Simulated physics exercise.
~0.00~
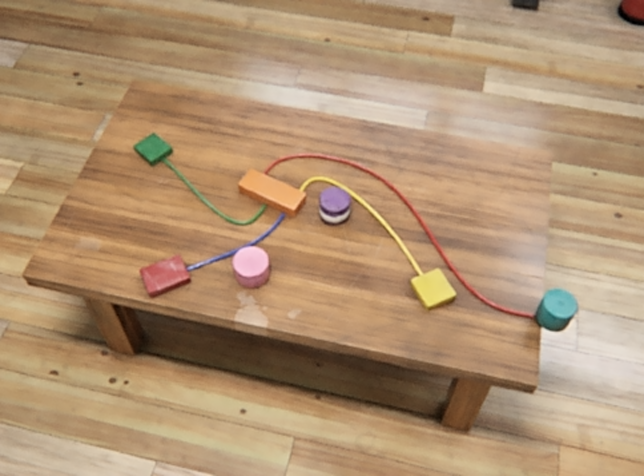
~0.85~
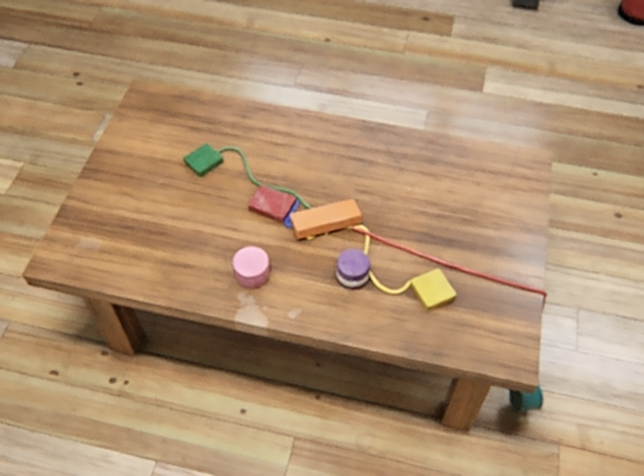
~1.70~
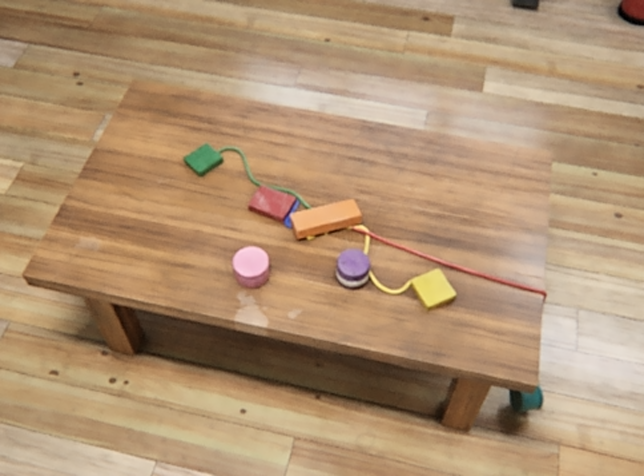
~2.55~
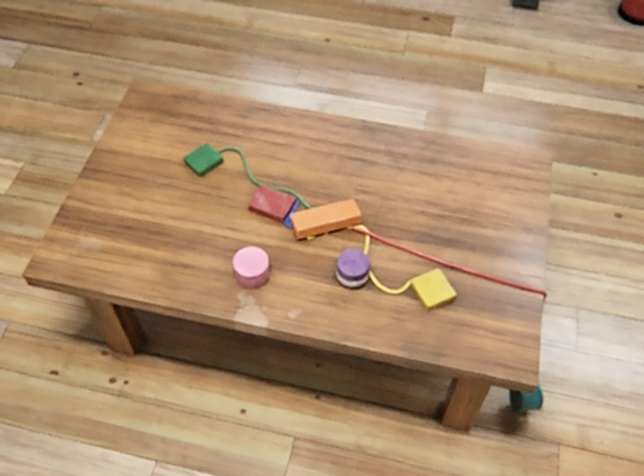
A teal cylinder drops off the wooden table, its red cord dragging the orange block rightward.
